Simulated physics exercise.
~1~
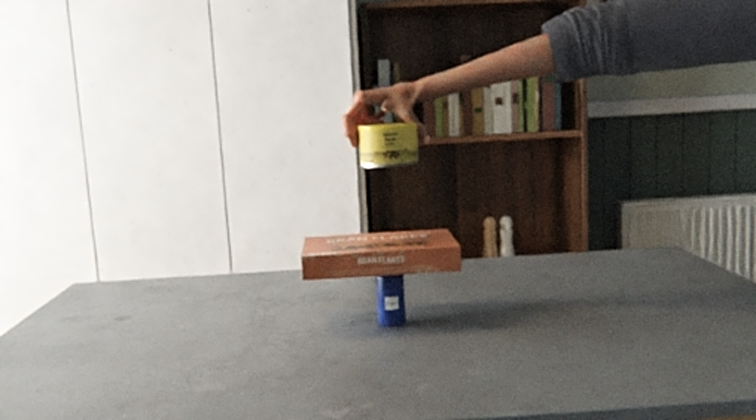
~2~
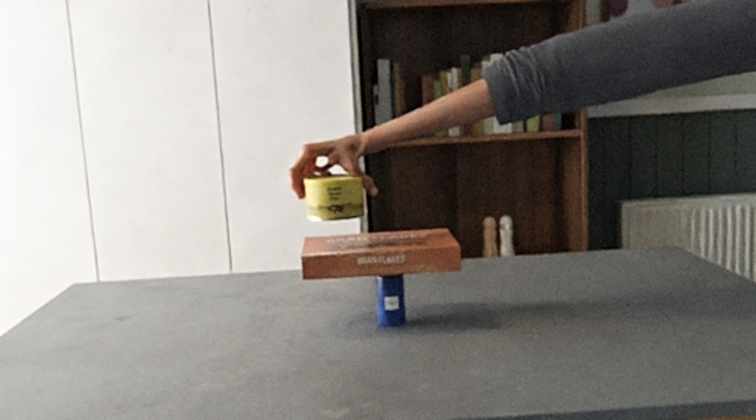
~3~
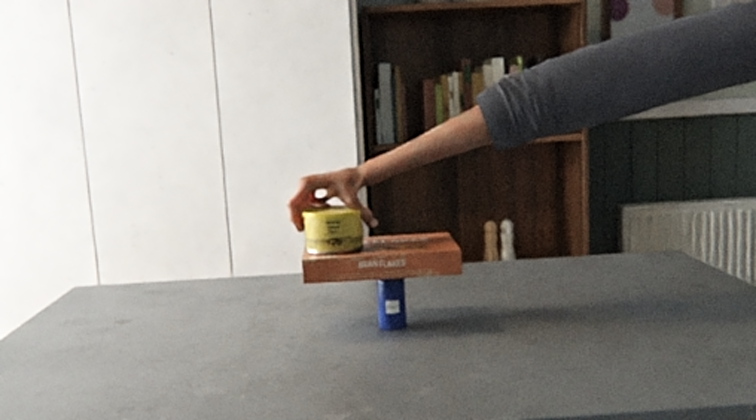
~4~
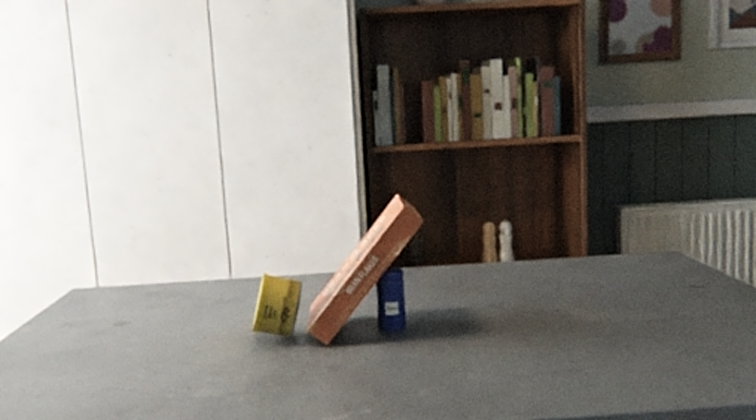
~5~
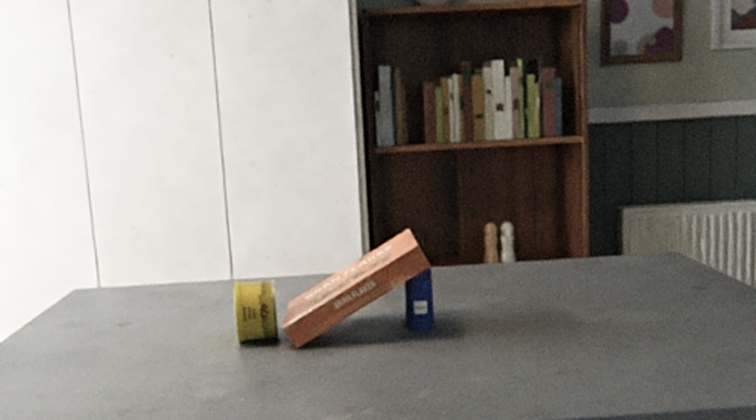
The footage shows a hand lowering a yellow tub onto the left end of an orange packet balanced on an upright blue shaker. Once released, the packet tips left, the tub falls to the table, and the packet ends leaning against the shifted, still-standing shaker.
